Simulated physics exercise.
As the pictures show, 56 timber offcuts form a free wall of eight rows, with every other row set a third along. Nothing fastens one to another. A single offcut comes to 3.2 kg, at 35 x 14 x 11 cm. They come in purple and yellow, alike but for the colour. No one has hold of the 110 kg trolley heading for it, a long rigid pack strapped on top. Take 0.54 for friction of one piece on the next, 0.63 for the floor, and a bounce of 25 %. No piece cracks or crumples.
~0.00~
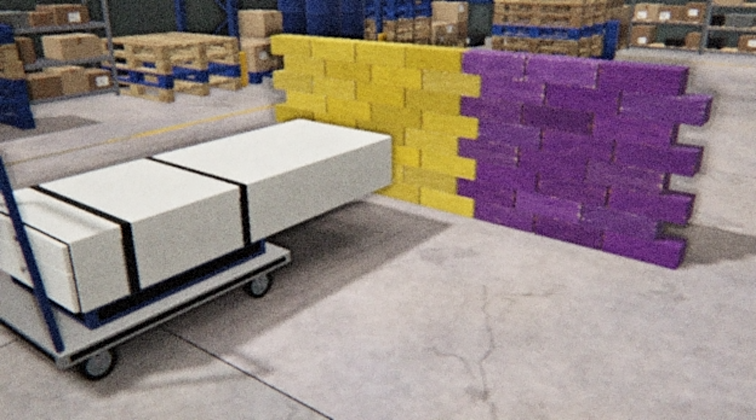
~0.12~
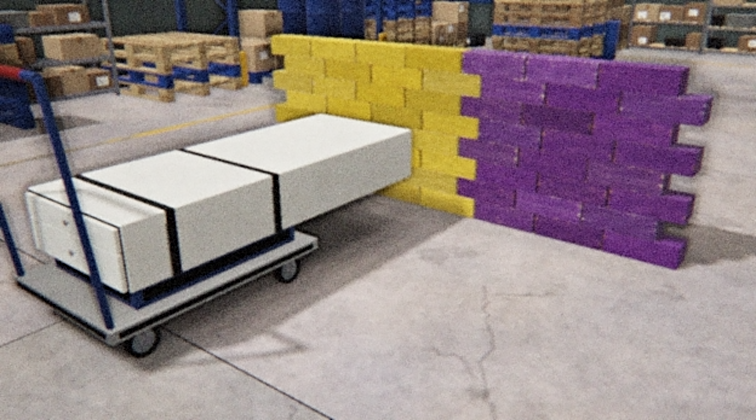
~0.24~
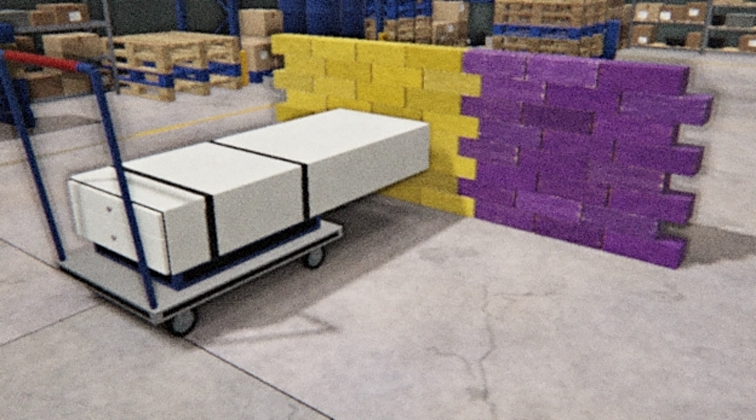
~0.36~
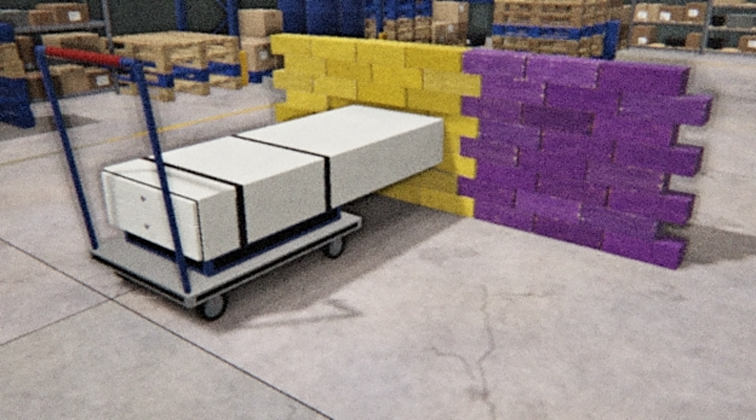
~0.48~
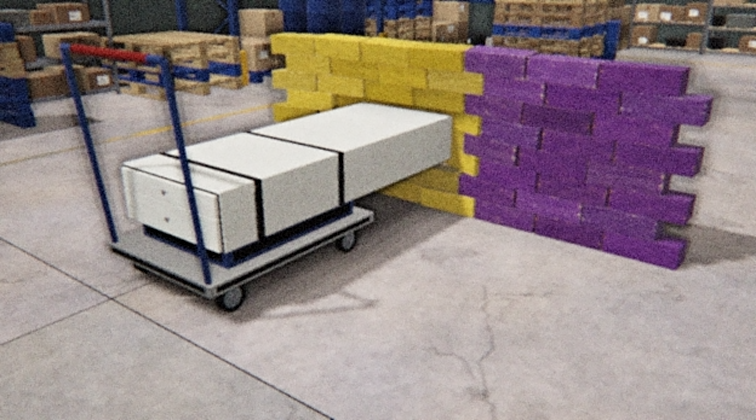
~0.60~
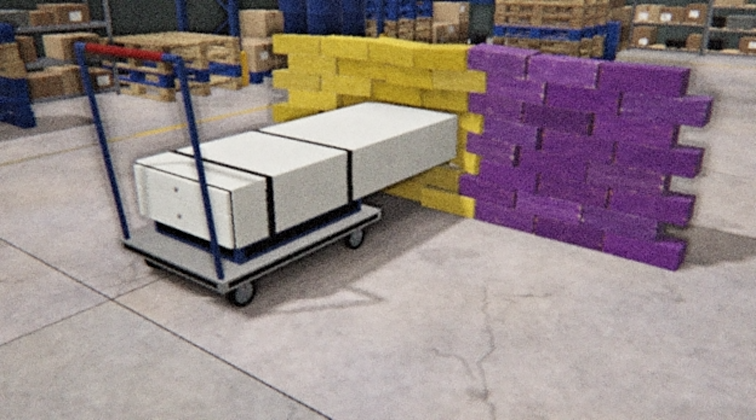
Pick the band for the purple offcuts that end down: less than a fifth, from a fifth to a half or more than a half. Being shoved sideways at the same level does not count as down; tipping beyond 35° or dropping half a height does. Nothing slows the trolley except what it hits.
Between a fifth and a half of them.
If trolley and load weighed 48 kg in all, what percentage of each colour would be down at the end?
In that case purple 0, yellow 0 per cent.
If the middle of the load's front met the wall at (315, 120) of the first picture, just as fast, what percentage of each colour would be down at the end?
Then purple 0, yellow 70 per cent.
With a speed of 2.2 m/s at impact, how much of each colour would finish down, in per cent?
In that case purple 40, yellow 70 per cent.
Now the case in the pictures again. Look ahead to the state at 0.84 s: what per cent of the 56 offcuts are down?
10 per cent by then.
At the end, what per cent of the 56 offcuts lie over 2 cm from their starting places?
Shifted: 65 per cent.
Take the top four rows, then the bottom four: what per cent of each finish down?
From the top 90, from the bottom 40 per cent.
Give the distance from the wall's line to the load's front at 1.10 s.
About 30 cm past it.
After 0.84 s, load 26 cm past the wall's line, still rolling; none of the 24 purple offcuts down (5 of 56 in all colours); top purple offcut 6° from how it stood; top yellow offcut 11° from how it stood.
After 1.10 s, load 31 cm past the wall's line, still rolling; 9 of the 24 purple offcuts down (36 of 56 in all colours); top purple offcut 36° from how it stood; top yellow offcut 36° from how it stood, 26 cm lower.
After 1.50 s, load 37 cm past the wall's line, still rolling; 9 of the 24 purple offcuts down (36 of 56 in all colours); top purple offcut on its side; top yellow offcut on its side.
In the end (2.8 s), load 39 cm past the wall's line, stopped; 9 of the 24 purple offcuts down (36 of 56 in all colours); top purple offcut on its side; top yellow offcut upside down. That is 38 per cent. From the last view, middles, top purple offcut near (706, 211), top yellow offcut near (506, 151).
